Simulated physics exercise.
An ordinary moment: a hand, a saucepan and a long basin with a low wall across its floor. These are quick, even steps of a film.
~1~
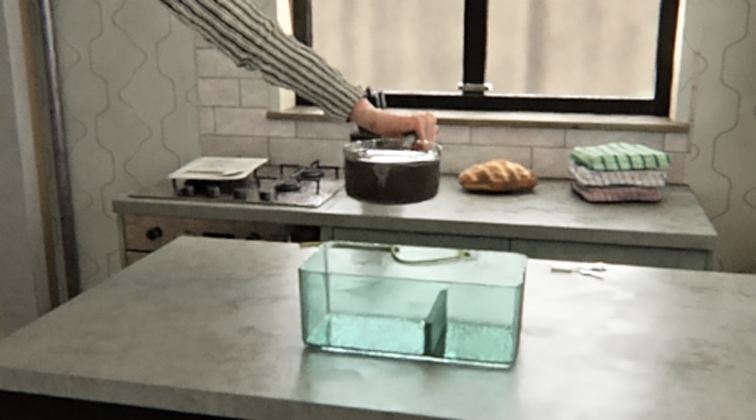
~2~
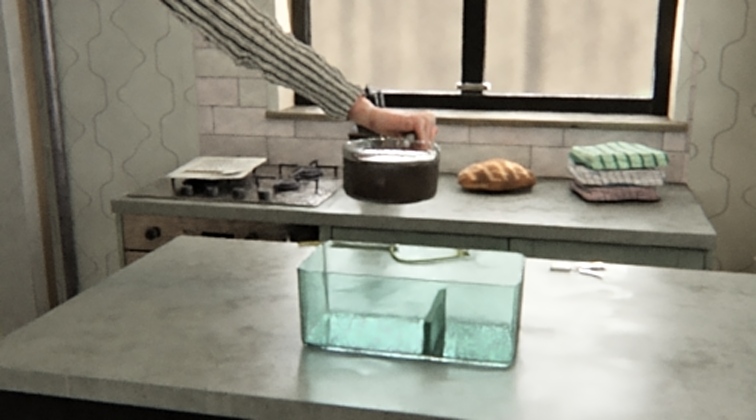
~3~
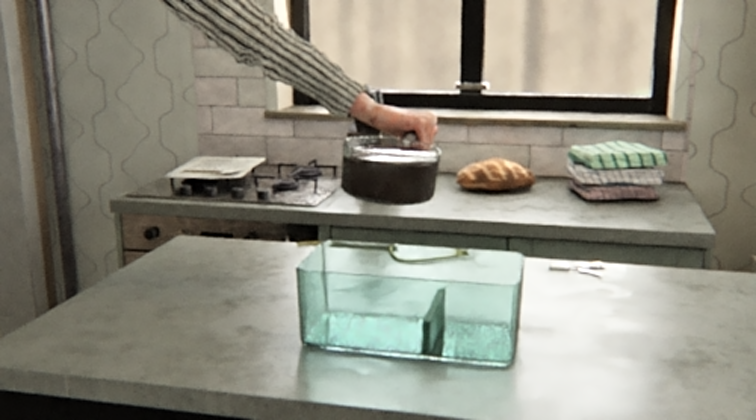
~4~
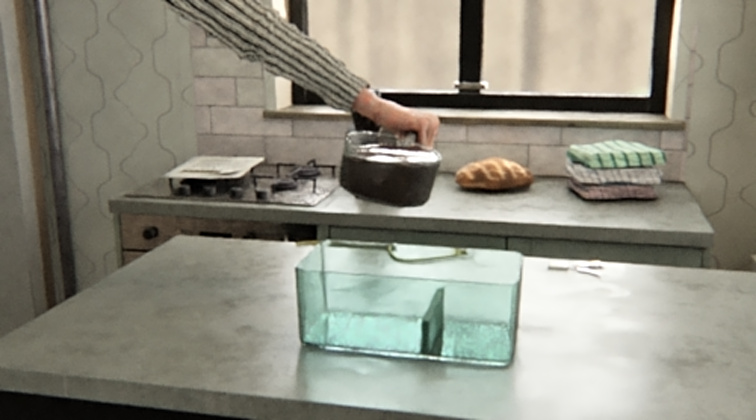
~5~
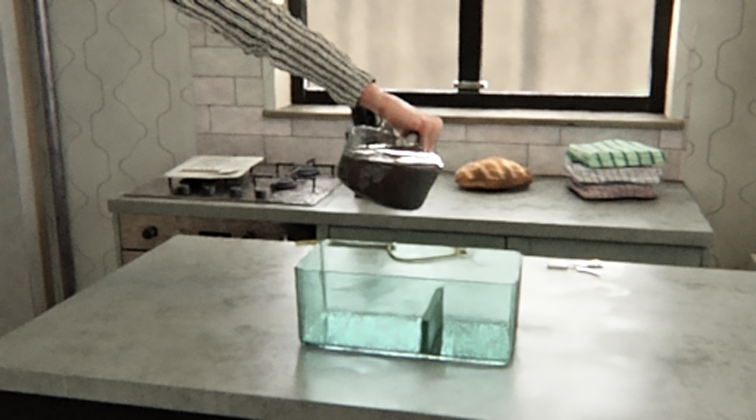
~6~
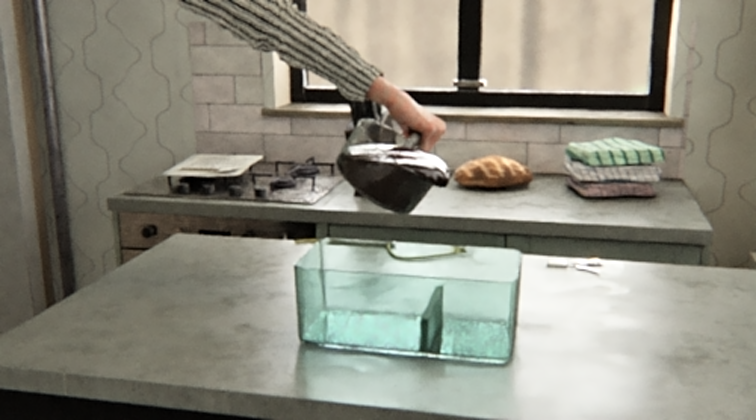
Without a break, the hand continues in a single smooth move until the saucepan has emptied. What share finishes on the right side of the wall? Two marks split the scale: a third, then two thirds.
Past two thirds.
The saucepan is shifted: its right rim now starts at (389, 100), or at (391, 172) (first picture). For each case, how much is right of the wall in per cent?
Roughly 40 per cent, then roughly 20 per cent.
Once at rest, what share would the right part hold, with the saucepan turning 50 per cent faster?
Close to 70 per cent.
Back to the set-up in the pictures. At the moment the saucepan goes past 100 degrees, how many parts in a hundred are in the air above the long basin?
40 %.
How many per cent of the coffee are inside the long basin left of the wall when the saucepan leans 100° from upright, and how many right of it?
Left side 0 in a hundred, right side 40 in a hundred.
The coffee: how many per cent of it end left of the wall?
I'd put it at about 20 per cent.
A moment on, the saucepan is tipped right over and 19 per cent is still to pour, 0 is left of the wall and 42 right of it.
Next, the saucepan is tipped right over and 2 per cent is still to pour, 11 is left of the wall and 71 right of it.
Then the saucepan is tipped right over and 0 per cent is still to pour, 18 is left of the wall and 78 right of it.
Later the saucepan is tipped right over and 0 per cent is still to pour, 19 is left of the wall and 77 right of it.
Finally, 19 per cent lies left of the wall, 77 right of it and 4 outside.
